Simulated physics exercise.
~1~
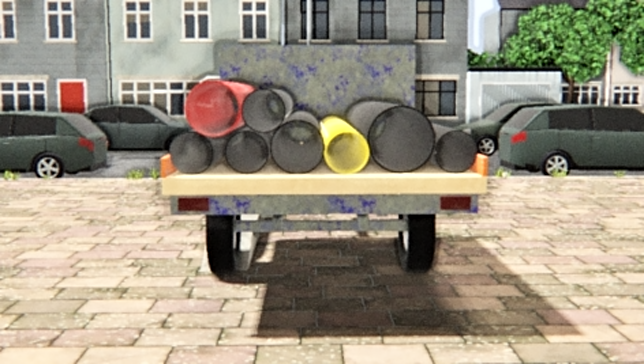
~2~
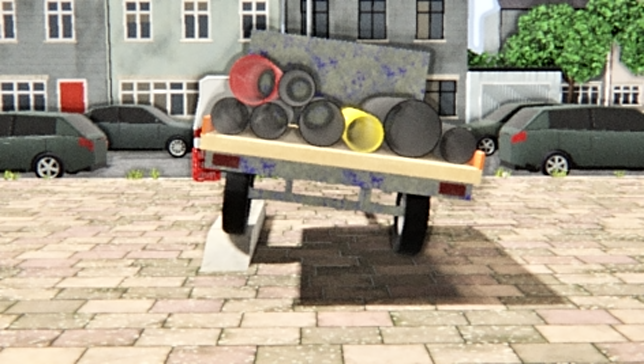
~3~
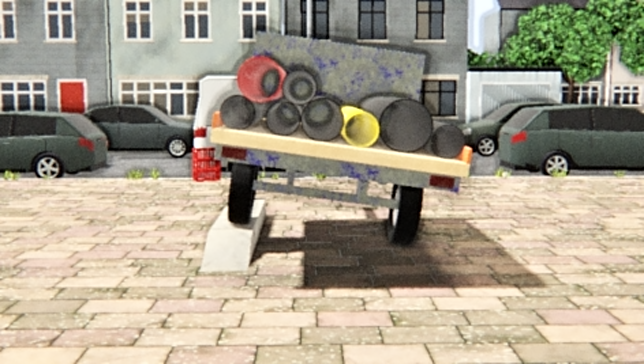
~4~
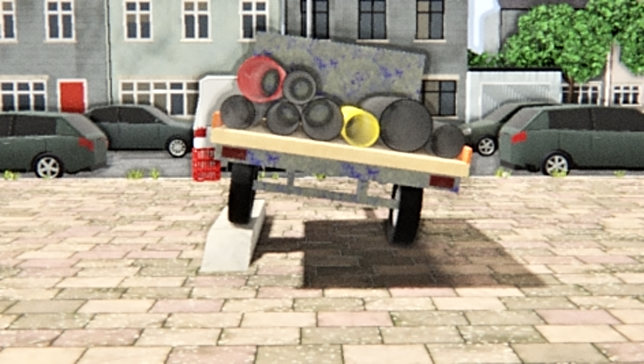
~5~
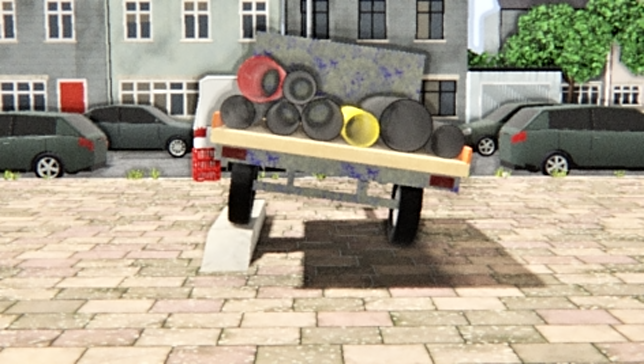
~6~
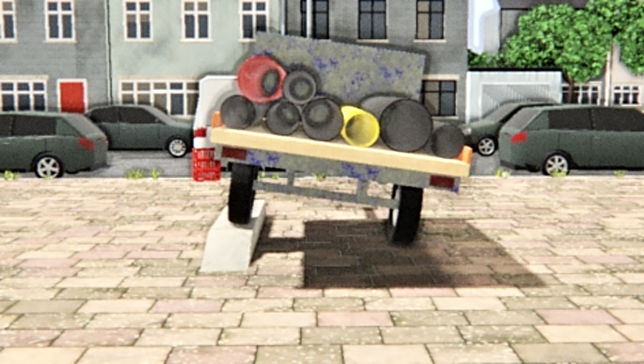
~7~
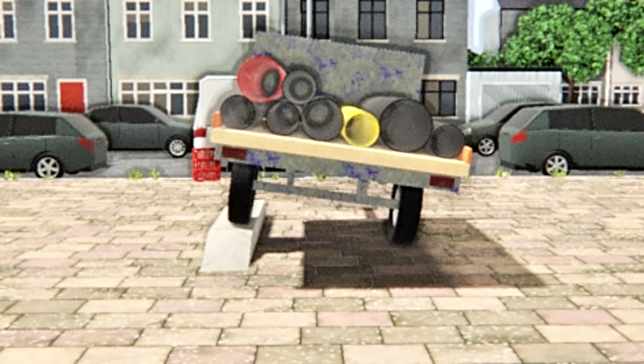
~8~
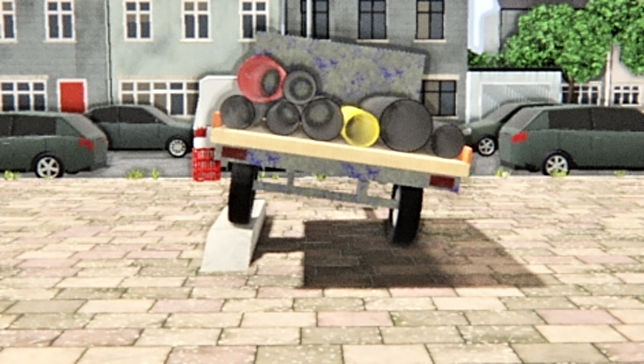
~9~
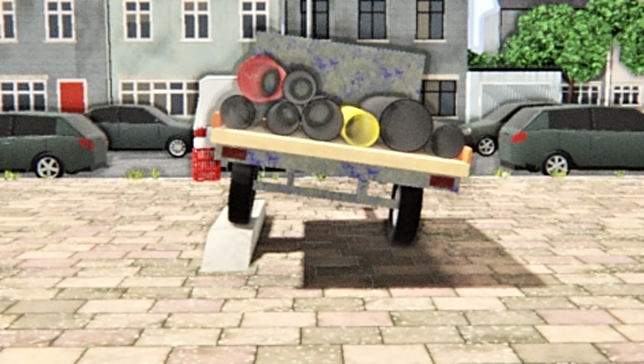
To begin with, a flat trailer loaded with loose pipes, one red, one yellow and the rest dark, stands on a paved area before parked cars and a row of houses. It moves away from the viewer, and its left wheel climbs onto a raised pale slab. The deck tips down toward the right, and the load tilts with it, the red pipe still perched on others at the left. The trailer rolls slightly farther along the slab, then stops. It stays there, slanted and motionless, with every pipe still aboard.
